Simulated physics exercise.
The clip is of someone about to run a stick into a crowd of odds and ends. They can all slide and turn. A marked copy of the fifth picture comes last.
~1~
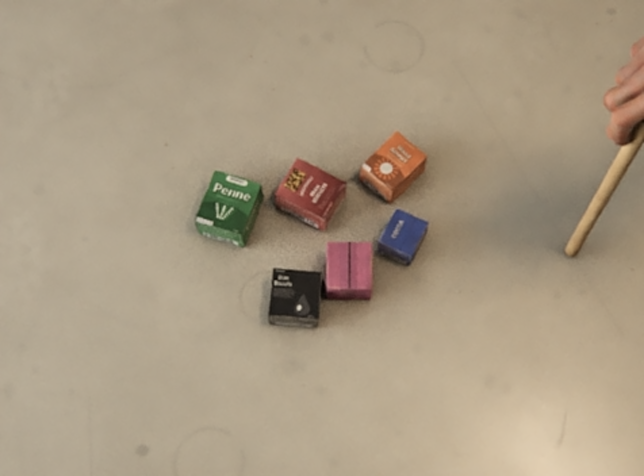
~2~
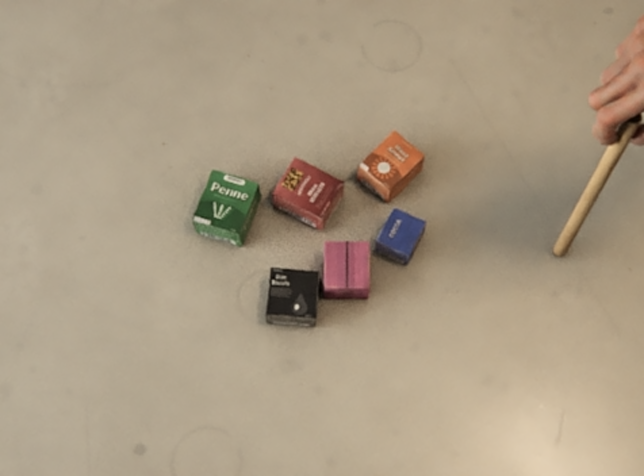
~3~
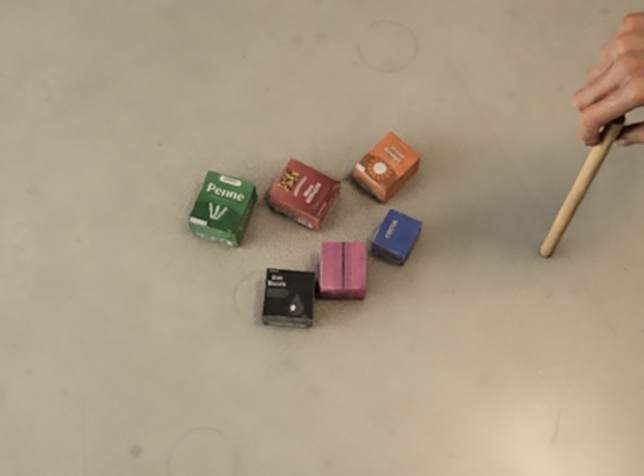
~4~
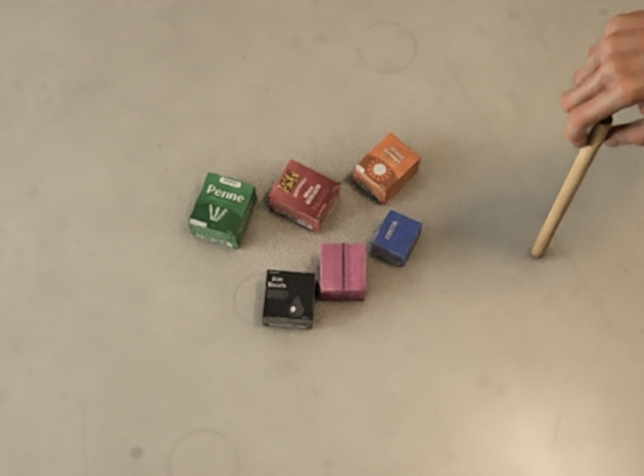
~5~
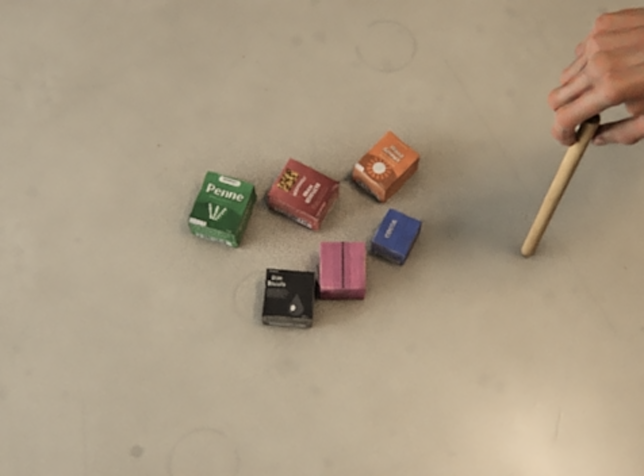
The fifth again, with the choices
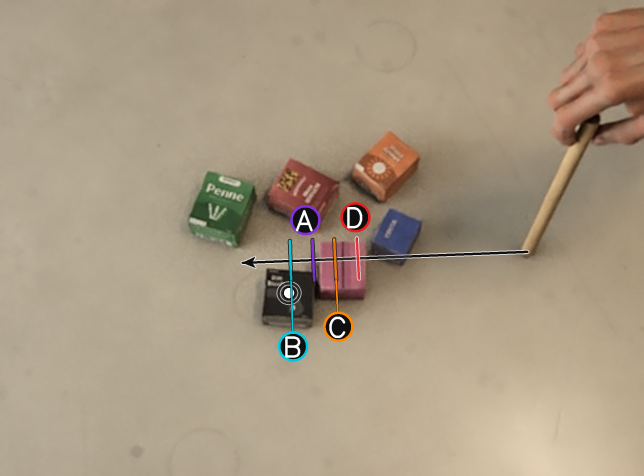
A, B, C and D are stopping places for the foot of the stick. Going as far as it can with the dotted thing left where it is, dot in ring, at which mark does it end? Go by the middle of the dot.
No farther than D.
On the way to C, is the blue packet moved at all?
Yes.
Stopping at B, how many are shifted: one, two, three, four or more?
Three.
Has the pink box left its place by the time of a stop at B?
By then, yes.
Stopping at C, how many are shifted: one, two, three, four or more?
Three.
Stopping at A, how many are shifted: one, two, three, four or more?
It has moved three.
On the copy, A at (313, 260); B at (290, 261); C at (335, 259); D at (358, 259); the arrow from (528, 252) to (243, 263); the white dot at (290, 293).
On D. First, foot of the stick (465, 255).
Then, foot of the stick (404, 258); blue packet (387, 234).
Finally, foot of the stick (358, 259); blue packet (377, 226); pink box (335, 274); the dot is still in its ring.
By contrast, A shifts the dotted thing to (264, 315); B shifts the dotted thing to (258, 326); C shifts the dotted thing to (274, 307).
